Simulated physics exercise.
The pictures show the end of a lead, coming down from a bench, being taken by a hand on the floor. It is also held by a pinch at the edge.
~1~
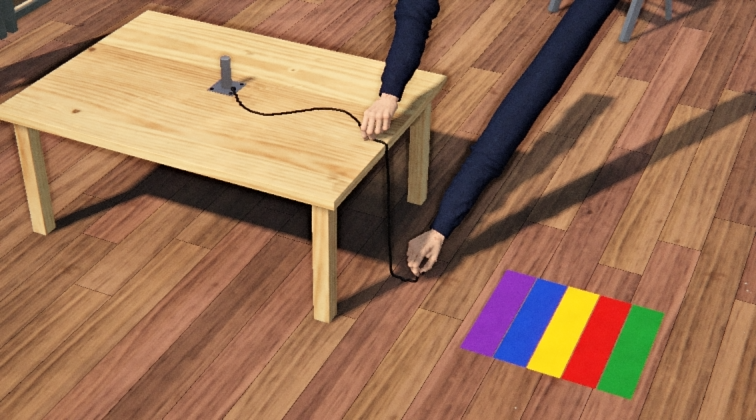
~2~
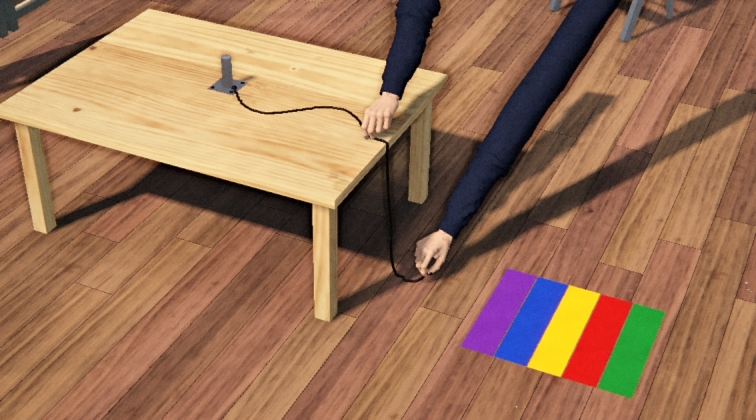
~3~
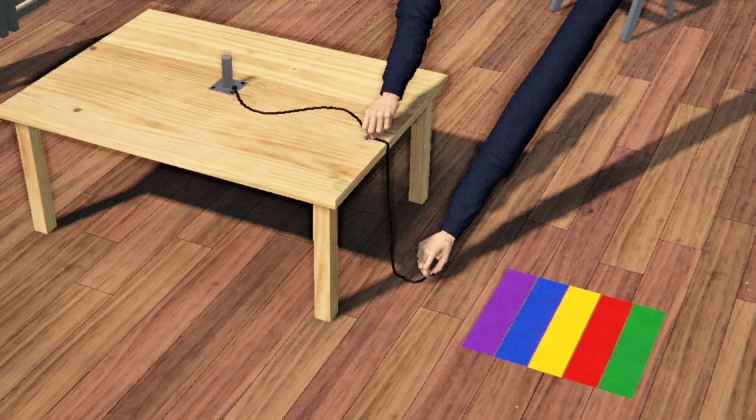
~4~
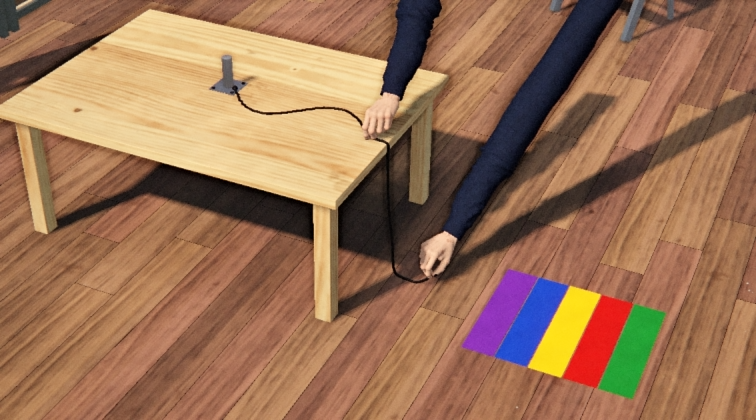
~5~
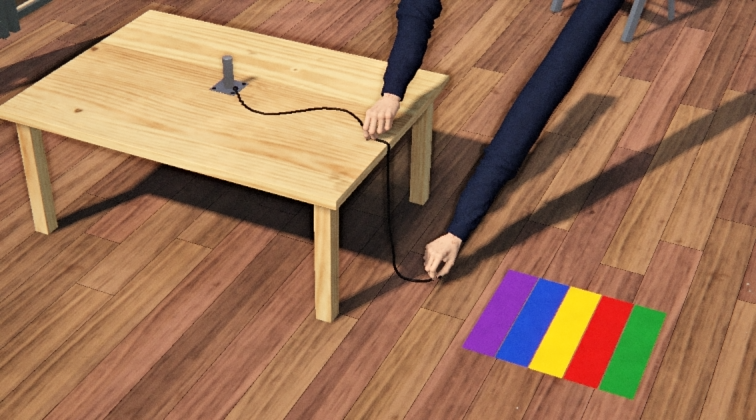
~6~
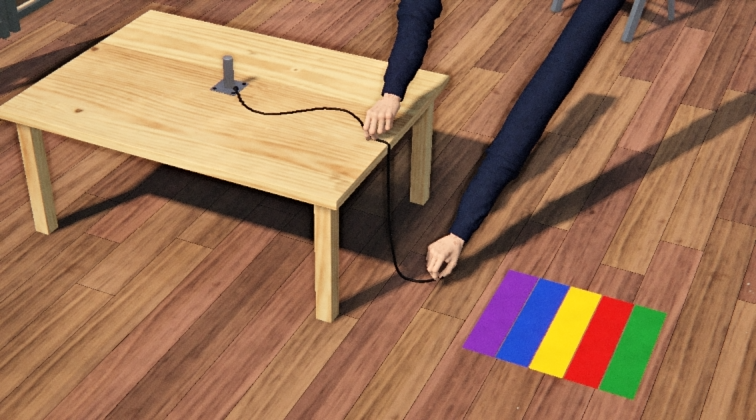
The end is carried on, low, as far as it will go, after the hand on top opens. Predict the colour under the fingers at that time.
The yellow one.
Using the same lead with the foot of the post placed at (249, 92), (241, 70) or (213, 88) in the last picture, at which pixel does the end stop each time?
Results per try: (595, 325); (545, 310); (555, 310).
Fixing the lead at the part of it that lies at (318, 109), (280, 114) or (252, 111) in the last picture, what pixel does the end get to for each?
Result per try (px, approx.): (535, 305); (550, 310); (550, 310).
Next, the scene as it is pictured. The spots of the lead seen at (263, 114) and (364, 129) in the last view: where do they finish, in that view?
Around (290, 104), then around (397, 145).
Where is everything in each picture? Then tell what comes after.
In the first frame, end (419, 273); purple (484, 337); blue (517, 347); yellow (551, 357); red (585, 367); green (621, 378).
In the second frame, end (427, 274); lead through (242, 101) (291, 112) (352, 114) (386, 145) (389, 201) (392, 258).
In the third frame, end (430, 275).
In the fourth frame, end (432, 275); lead through (242, 102) (292, 112) (353, 115) (386, 146) (389, 202) (393, 258).
In the fifth frame, end (436, 277).
In the sixth frame, end (439, 278); lead through (243, 102) (292, 113) (354, 115) (387, 146) (388, 202) (395, 259).
A little later, end near (508, 298); over purple.
Next, end near (546, 309); over blue.
When it is tight, end near (569, 315); over yellow. It halts on the yellow strip.
